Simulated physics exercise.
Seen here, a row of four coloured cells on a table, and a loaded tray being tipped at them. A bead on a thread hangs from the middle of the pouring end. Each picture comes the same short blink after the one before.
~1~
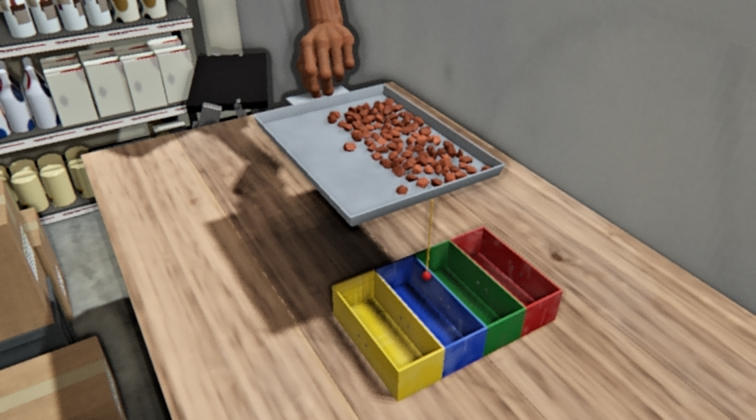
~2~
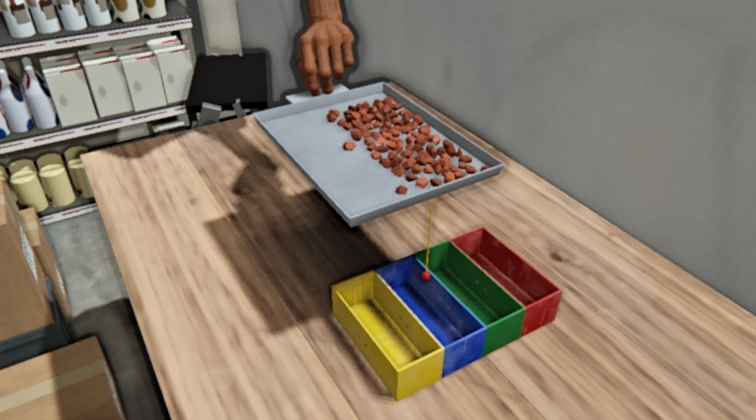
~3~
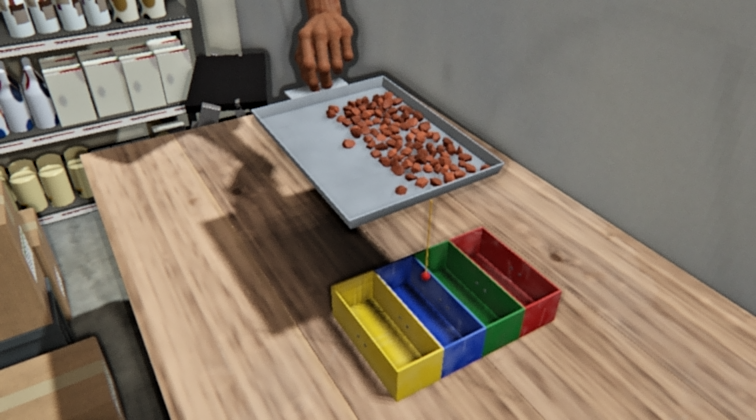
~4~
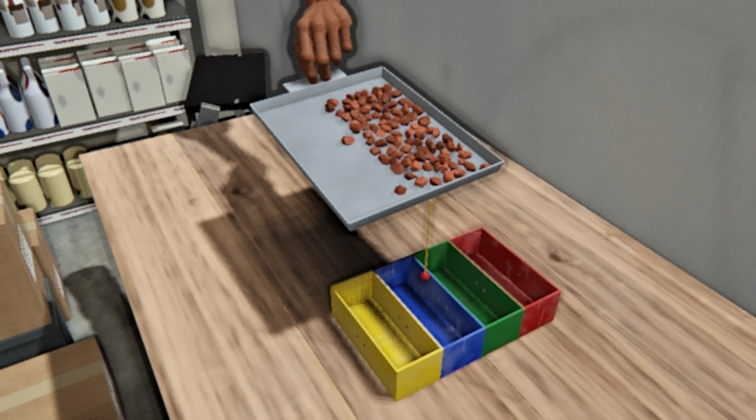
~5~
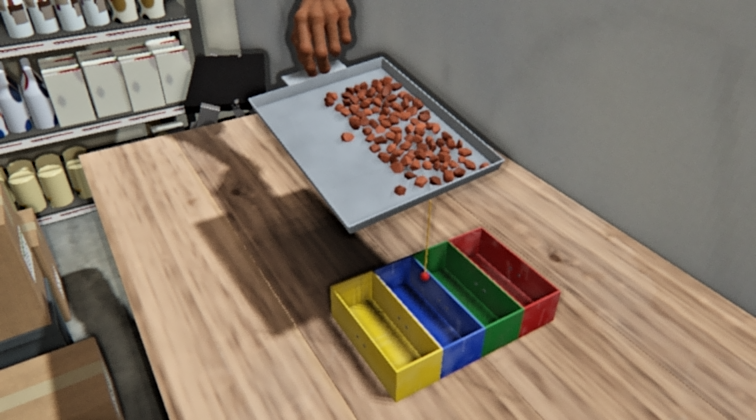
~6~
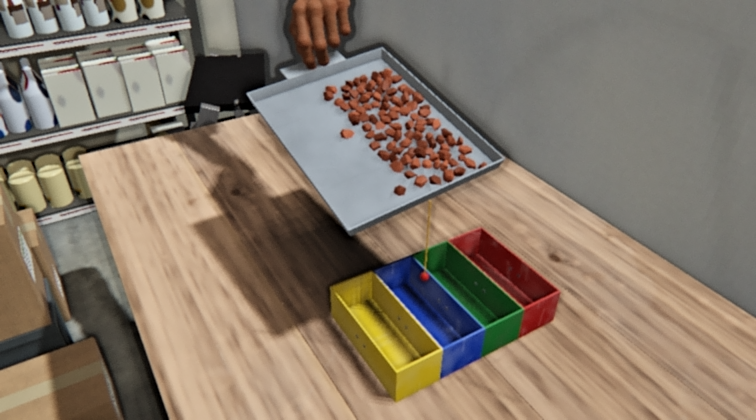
Tray of reddish-brown chunks tilting slightly, its near left corner dipping, above yellow, blue, green and red compartments beneath a hand.
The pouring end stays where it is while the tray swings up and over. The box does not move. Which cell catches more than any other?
The yellow one ends fullest.
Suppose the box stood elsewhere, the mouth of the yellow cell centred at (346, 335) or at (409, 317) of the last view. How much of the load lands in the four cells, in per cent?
In turn 100 and 30 in a hundred.
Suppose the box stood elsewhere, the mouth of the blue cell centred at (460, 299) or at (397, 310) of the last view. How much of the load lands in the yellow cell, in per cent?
About 20 and 60 per cent.
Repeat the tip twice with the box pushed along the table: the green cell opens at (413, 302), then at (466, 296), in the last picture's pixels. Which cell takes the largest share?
First that blue cell, then yellow.
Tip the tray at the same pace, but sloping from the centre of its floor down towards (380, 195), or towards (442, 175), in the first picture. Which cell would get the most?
The first try: Yellow. The second: The red cell.
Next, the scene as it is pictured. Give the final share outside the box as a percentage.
Some 40 per cent.
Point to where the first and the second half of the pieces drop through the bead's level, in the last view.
At about (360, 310), then at (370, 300).
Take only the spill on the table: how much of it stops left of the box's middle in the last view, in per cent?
About 100 per cent.
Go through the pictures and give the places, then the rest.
In the first picture, corners of the pouring end at (352, 214) and (500, 164), level; middle of the load at (395, 135), bits of crushed brick; bead on its thread at (426, 276); yellow cell at (421, 372); blue cell at (464, 350); green cell at (504, 330); red cell at (542, 311).
In the second picture, corners of the pouring end at (351, 215) and (500, 163), level; middle of the load at (394, 134).
In the third picture, corners of the pouring end at (351, 217) and (500, 162), tipped barely, lowest at the left corner; middle of the load at (394, 130).
In the fourth picture, corners of the pouring end at (350, 220) and (500, 161), tipped a little, lowest at the left corner; middle of the load at (394, 126).
In the fifth picture, corners of the pouring end at (350, 223) and (500, 159), tipped a little, lowest at the left corner; middle of the load at (393, 121).
In the sixth picture, corners of the pouring end at (350, 226) and (500, 158), tipped a little, lowest at the left corner; middle of the load at (393, 117); yellow cell at (419, 373); blue cell at (462, 351); green cell at (502, 330); red cell at (539, 312).
Soon after the last picture, tray tipped steeply; nearly all on the tray; a small part falling or outside the box.
A little later, tray tipped right over; about a quarter on the tray; about a quarter in the yellow cell; a stray few in the blue cell; about a third falling or outside the box.
Later still, tray tipped past a quarter turn; about half in the yellow cell; a stray few in the blue cell; about a third falling or outside the box.
At rest, tray tipped past a quarter turn; about half in the yellow cell; a stray few in the blue cell; none in the green cell; none in the red cell; about a third outside the box.
